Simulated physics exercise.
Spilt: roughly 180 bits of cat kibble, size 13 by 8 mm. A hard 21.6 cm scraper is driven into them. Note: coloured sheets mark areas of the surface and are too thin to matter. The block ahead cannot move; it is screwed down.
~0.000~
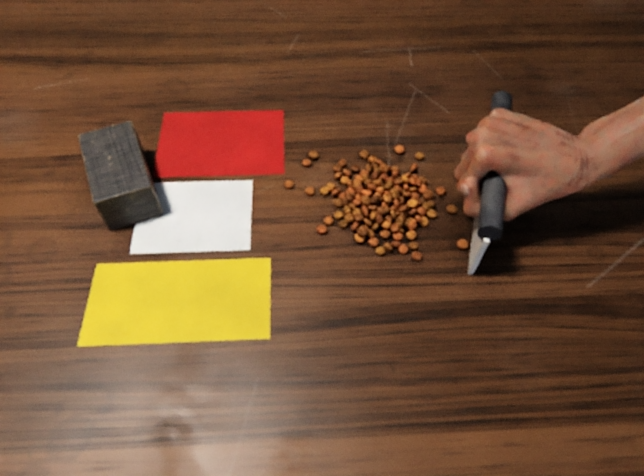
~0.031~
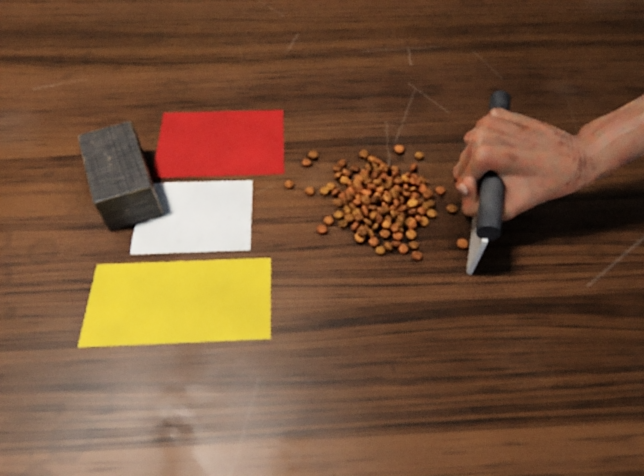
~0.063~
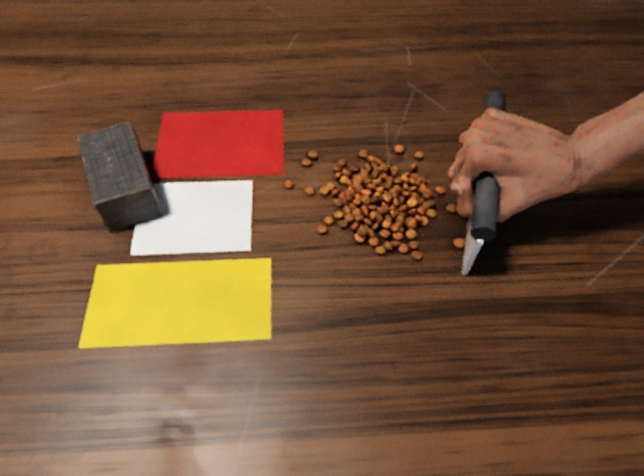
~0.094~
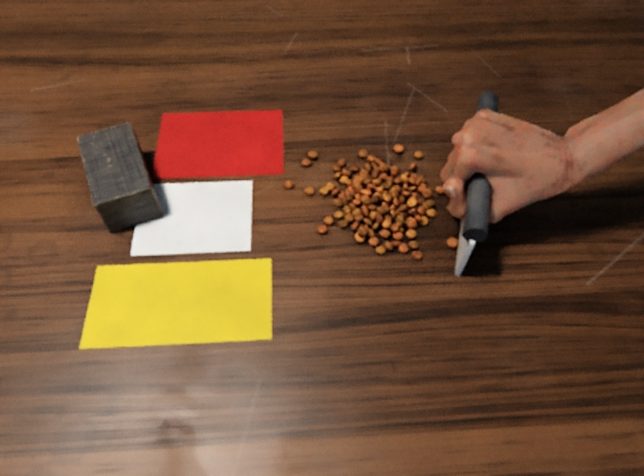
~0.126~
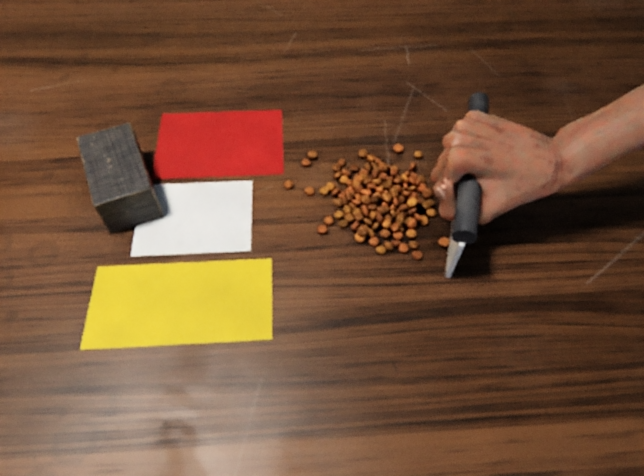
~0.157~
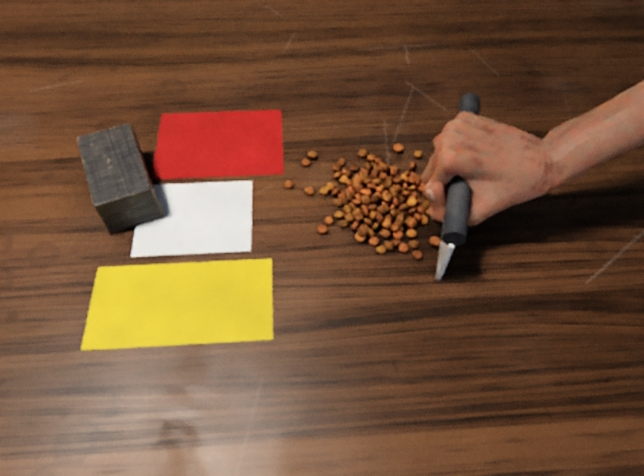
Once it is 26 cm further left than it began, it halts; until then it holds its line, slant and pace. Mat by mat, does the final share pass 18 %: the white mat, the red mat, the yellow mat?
White mat: Yes; red mat: No; yellow mat: No.
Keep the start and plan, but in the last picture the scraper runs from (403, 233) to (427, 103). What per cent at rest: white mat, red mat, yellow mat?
White mat: 40; red mat: 45; yellow mat: 0.
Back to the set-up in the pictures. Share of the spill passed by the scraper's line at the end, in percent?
Around 10 in a hundred.
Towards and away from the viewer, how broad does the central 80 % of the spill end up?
16 cm.
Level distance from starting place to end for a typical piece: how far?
Around 16 centimetres.
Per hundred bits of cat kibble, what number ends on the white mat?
About 35%.
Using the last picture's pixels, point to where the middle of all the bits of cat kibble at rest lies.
Around pixel (251, 207).
After 0.46 s, scraper 15 cm from its start, spill 14 cm wide; off the mats 100 %.
After 0.77 s, scraper 26 cm from its start, spill 18 cm wide; yellow mat 10 %, white mat 30 %, red mat 5 %, off the mats 55 %.
Then, at 1.03 s, scraper 26 cm from its start, spill 18 cm wide; yellow mat 10 %, white mat 35 %, red mat 5 %, off the mats 50 %.
In the end, at 1.2 s, yellow mat 10 %, white mat 35 %, red mat 5 %, off the mats 50 %.
